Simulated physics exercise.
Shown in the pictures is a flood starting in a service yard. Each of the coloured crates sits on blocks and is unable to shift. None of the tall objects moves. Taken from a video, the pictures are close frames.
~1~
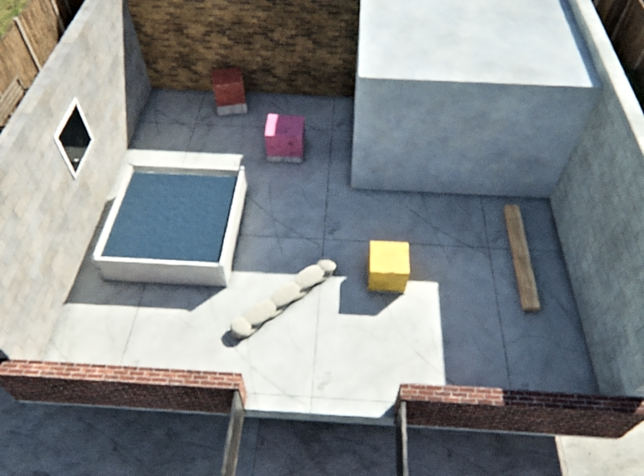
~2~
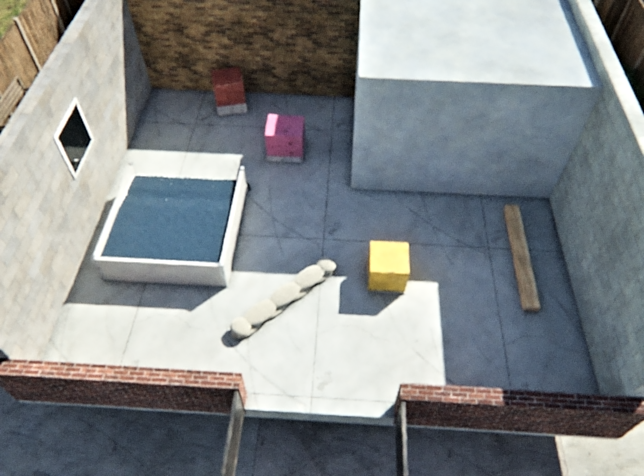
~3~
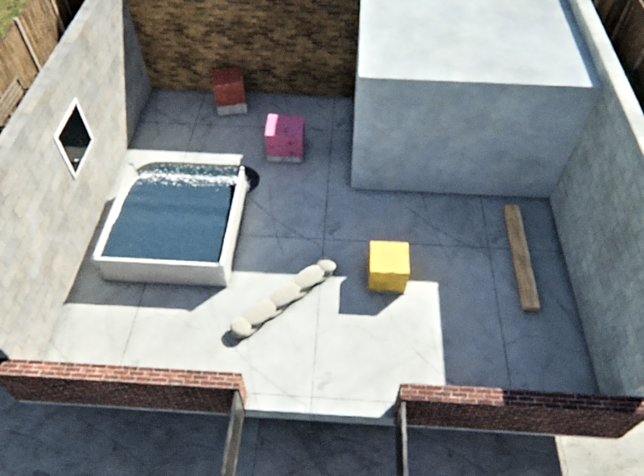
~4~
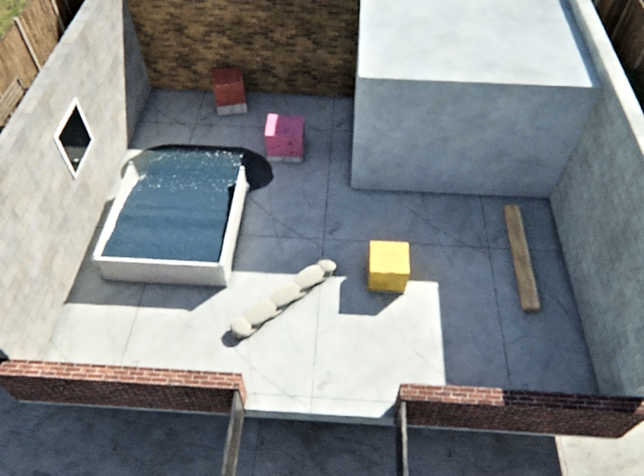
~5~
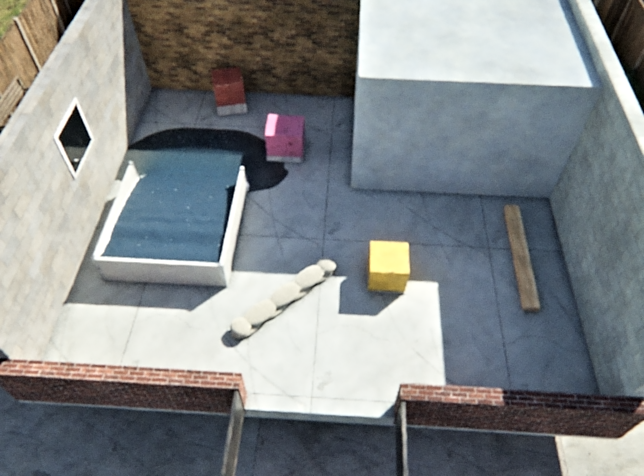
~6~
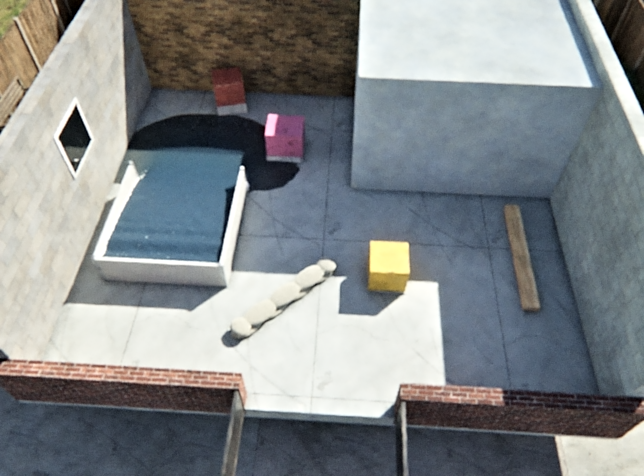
Water poured over the far side of a white-walled tank on the left, and a dark wet patch spread across the paved yard, reaching around the pink crate and back toward the red one.
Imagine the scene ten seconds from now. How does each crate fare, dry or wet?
The pink crate comes out wet. The yellow crate comes out wet. The red crate comes out wet.
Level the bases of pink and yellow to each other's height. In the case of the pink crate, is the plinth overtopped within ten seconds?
With the swap, the pink crate is flooded.
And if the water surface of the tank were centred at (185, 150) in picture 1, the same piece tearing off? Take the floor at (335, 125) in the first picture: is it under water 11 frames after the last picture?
Verdict: Wet.
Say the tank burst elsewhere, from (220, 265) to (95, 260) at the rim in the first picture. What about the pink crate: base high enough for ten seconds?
Taking them one by one, the pink crate stays clear.
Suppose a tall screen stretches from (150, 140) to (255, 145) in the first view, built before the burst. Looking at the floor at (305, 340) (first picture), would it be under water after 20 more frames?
There: Not flooded.
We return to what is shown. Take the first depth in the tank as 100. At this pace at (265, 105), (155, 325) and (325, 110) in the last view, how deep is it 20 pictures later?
Going place by place: 20 %, 0 % and 30 %.
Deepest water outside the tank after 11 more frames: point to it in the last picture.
Somewhere around (159, 93).
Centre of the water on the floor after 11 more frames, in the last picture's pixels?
I'd put my finger on (201, 164).
A moment on, water covers 20 % of the floor; the pink crate water round its plinth, the yellow crate not reached, the red crate water round its plinth.
Next, water covers 25 % of the floor; the pink crate water round its plinth, the yellow crate not reached, the red crate water round its plinth.
Then, water covers 30 % of the floor; the pink crate water round its plinth, the yellow crate not reached, the red crate water round its plinth.
Later, water covers 50 % of the floor; the pink crate water round its plinth, the yellow crate water round its plinth, the red crate water round its plinth.
In the end, water covers 75 % of the floor; the pink crate was topped, the yellow crate was topped, the red crate was topped.
